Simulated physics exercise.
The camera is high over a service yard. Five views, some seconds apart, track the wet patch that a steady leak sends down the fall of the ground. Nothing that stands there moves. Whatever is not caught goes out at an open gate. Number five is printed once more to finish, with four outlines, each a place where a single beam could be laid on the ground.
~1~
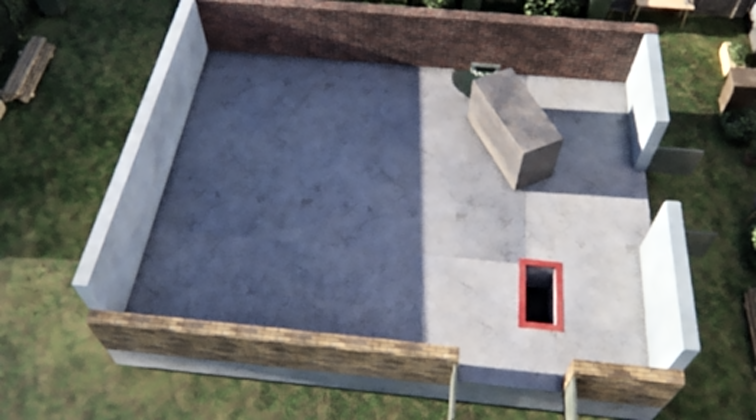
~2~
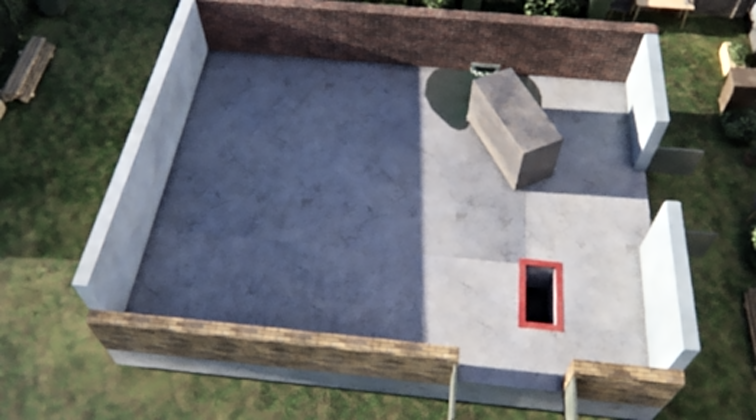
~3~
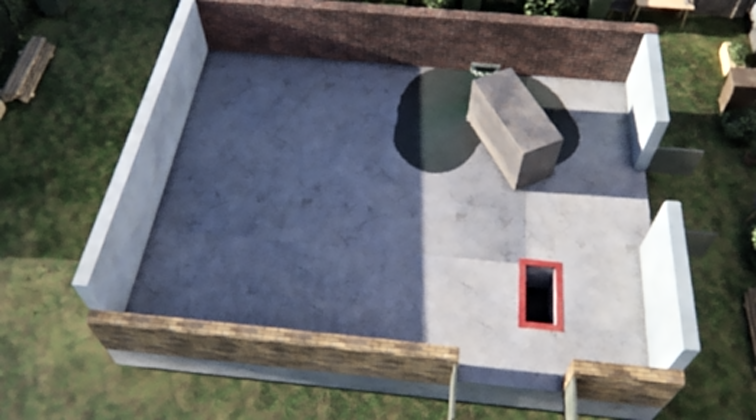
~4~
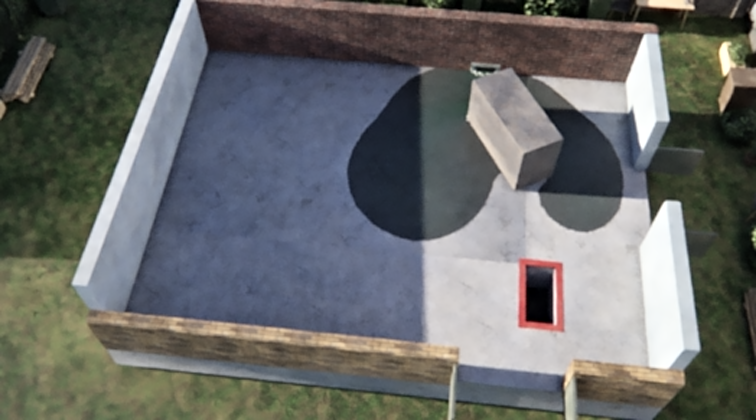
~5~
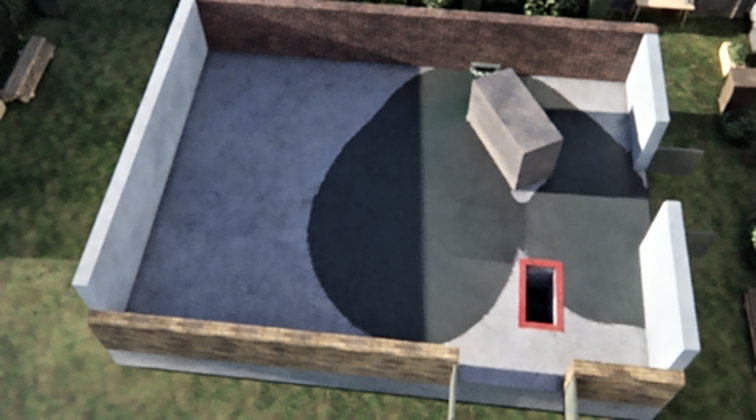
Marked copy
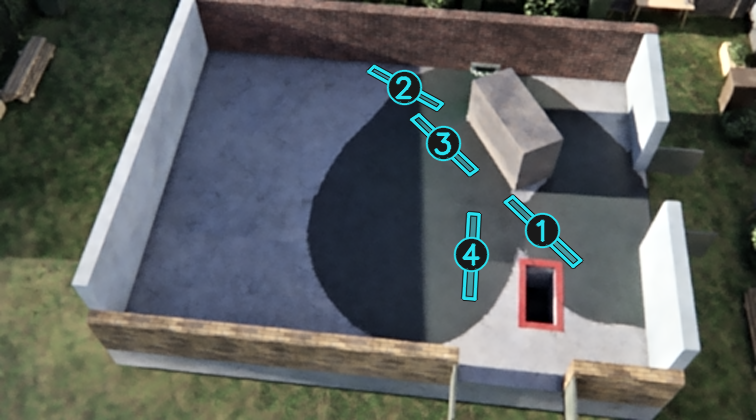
A dark wet patch spreads from the back wall around a block across the walled yard.
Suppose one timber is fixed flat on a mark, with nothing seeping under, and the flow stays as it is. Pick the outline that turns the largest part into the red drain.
3 beats the others.
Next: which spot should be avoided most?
1 it is.
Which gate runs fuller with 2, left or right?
The left one.
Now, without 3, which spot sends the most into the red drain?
2.
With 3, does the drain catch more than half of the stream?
No.
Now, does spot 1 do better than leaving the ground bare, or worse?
It is worse.
On the marked copy, 1 from (509, 199) to (576, 263); 2 from (371, 69) to (439, 106); 3 from (415, 117) to (473, 172); 4 from (469, 298) to (473, 214).
If 1 is chosen, about 6 % of the stream goes into the red drain, about 86 % out by the gates.
If 2 is chosen, about 14 % of the stream goes into the red drain, about 76 % out by the gates.
If 3 is chosen, about 25 % of the stream goes into the red drain, about 66 % out by the gates.
If 4 is chosen, about 10 % of the stream goes into the red drain, about 80 % out by the gates.
